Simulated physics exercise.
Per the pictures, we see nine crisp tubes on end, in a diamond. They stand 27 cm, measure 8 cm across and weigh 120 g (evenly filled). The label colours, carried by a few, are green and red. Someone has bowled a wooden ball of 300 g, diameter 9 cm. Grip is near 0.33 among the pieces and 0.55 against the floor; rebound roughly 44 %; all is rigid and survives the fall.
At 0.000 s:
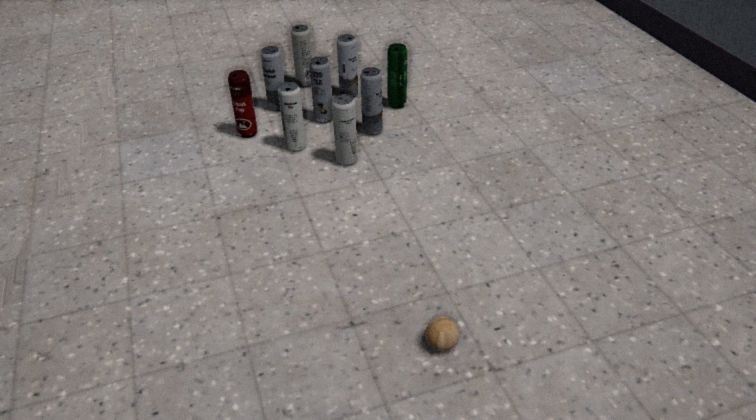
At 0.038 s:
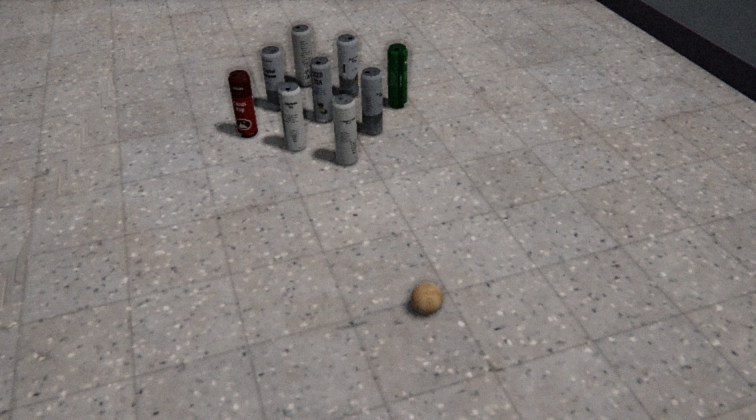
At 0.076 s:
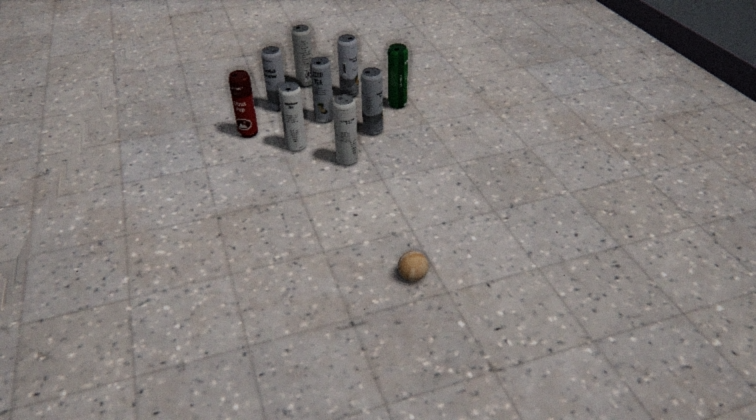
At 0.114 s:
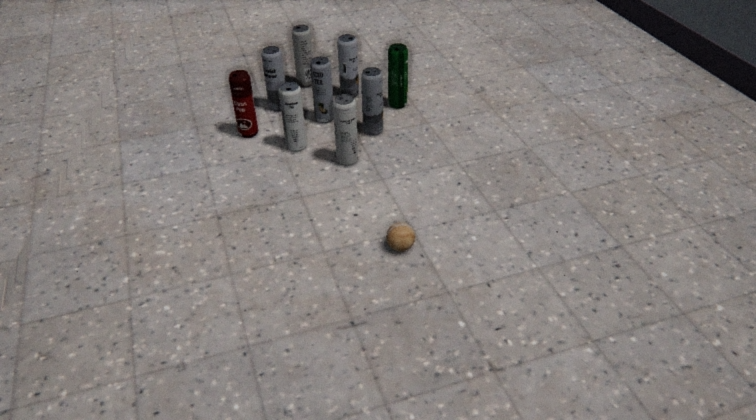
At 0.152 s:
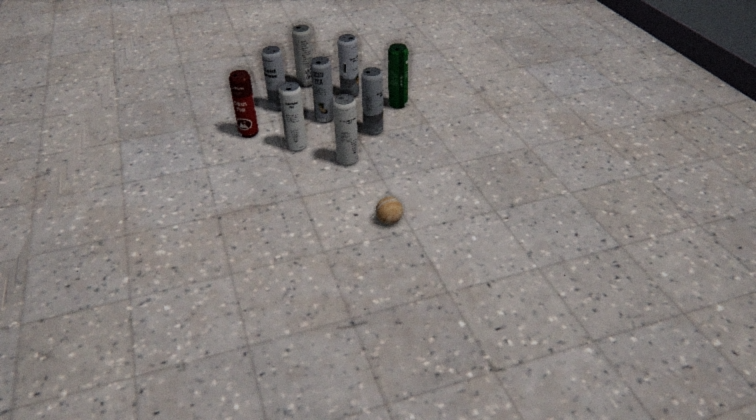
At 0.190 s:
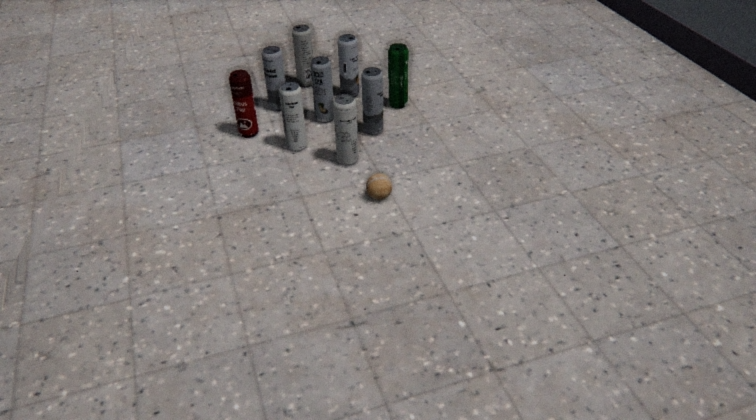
The clip shows a small wooden ball rolling across a speckled tiled floor, moving away from the viewer and slightly left, drawing closer to a cluster of nine upright tubes, one red and one green, which remain still.
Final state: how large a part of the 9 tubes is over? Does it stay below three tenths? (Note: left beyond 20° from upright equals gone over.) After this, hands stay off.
No, it goes past three tenths.
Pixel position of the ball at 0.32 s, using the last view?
Estimated pixel: About (361, 126).
After 0.32 s, ball still moving; 1 of the 9 tubes over.
After 0.44 s, ball still moving; 2 of the 9 tubes over; green tube leaning 15°.
After 0.64 s, ball still moving; 5 of the 9 tubes over; green tube leaning 39°; red tube leaning 8°.
After 0.92 s, ball still moving; 5 of the 9 tubes over; green tube lying flat; red tube leaning 6°.
At rest (2.2 s), ball rolling away; 5 of the 9 tubes over; green tube lying flat; red tube unmoved. That is 56 per cent. As the last picture would show them, middles, green tube near (445, 65), red tube near (244, 105).
